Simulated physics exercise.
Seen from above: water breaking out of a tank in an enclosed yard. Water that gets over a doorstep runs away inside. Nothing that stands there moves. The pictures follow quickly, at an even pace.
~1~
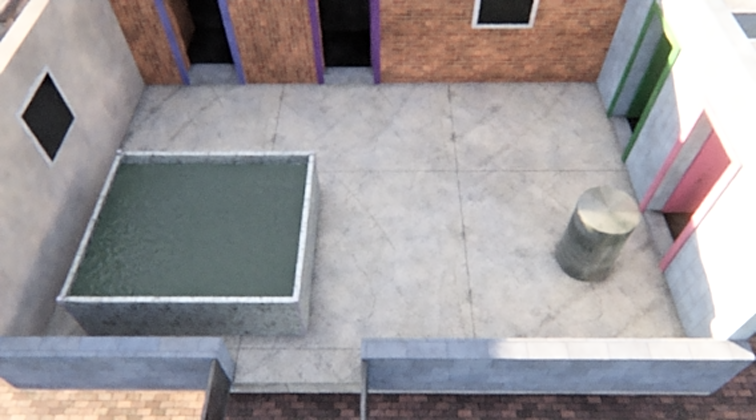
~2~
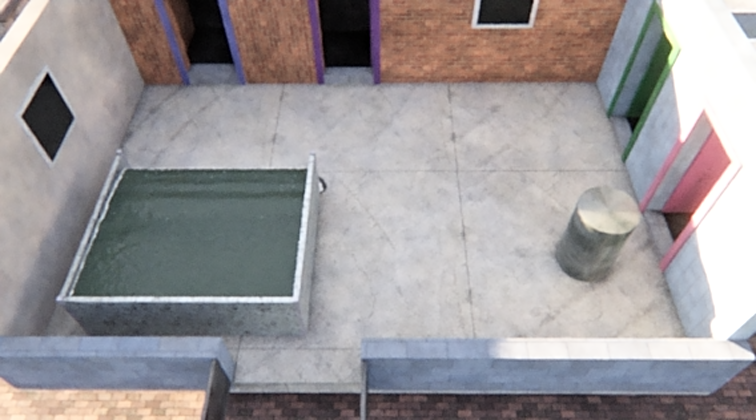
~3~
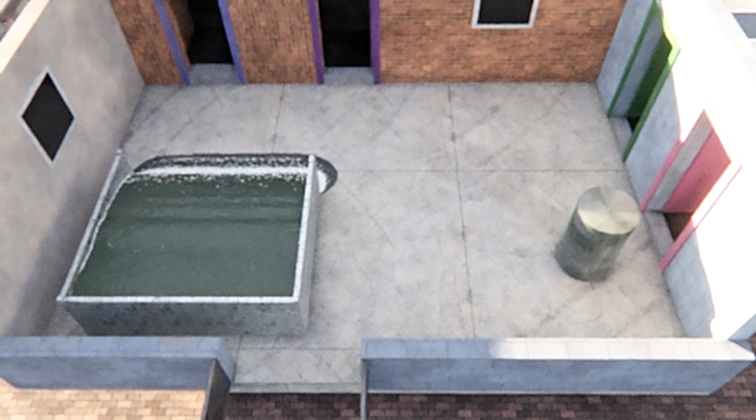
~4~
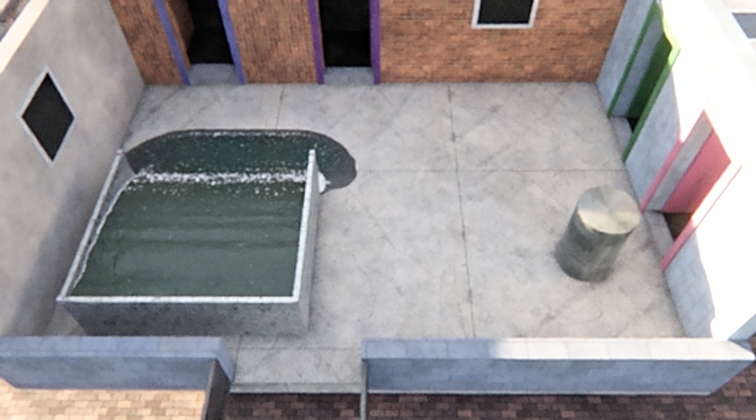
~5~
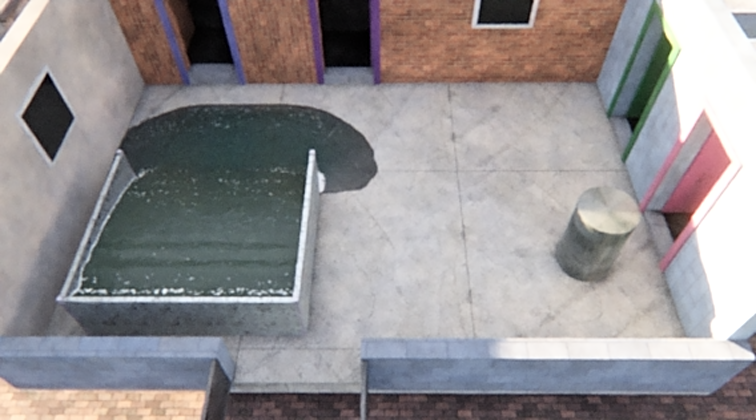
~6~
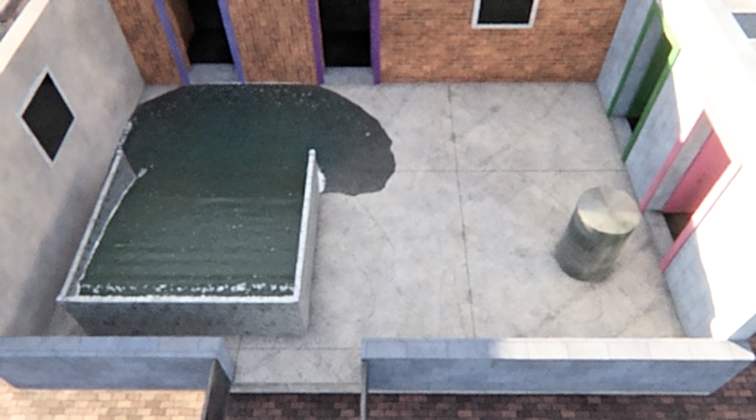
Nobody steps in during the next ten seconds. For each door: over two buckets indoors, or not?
In the end: The blue door floods; the green door floods; the pink door floods; the purple door floods.
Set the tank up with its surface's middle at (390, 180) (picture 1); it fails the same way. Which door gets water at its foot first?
It is the door marked purple.
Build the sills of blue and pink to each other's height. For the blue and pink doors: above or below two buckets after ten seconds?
Blue is over, pink lets less in.
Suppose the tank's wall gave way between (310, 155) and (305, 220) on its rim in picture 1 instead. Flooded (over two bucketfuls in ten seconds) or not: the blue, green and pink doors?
Then: The blue one lets less in; the green one is over; the pink one floods.
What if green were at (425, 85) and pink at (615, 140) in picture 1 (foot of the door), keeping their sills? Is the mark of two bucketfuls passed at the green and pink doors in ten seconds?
Then: Green door is over, pink door lets more in.
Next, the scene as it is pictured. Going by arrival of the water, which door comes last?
Last comes the pink door.
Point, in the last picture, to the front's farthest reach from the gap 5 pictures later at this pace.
At about (431, 94).
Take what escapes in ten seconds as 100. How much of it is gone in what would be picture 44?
Some 70 per cent.
A moment on, water covers 35 % of the floor; the blue door over two buckets in, the green door not reached, the pink door not reached, the purple door under two buckets in.
Next, water covers 35 % of the floor; the blue door far over two buckets in, the green door not reached, the pink door not reached, the purple door over two buckets in.
Then, water covers 60 % of the floor; the blue door far over two buckets in, the green door under two buckets in, the pink door not reached, the purple door far over two buckets in.
Later, water covers 90 % of the floor; the blue door far over two buckets in, the green door far over two buckets in, the pink door under two buckets in, the purple door far over two buckets in.
In the end, water covers 100 % of the floor; the blue door far over two buckets in, the green door far over two buckets in, the pink door over two buckets in, the purple door far over two buckets in.
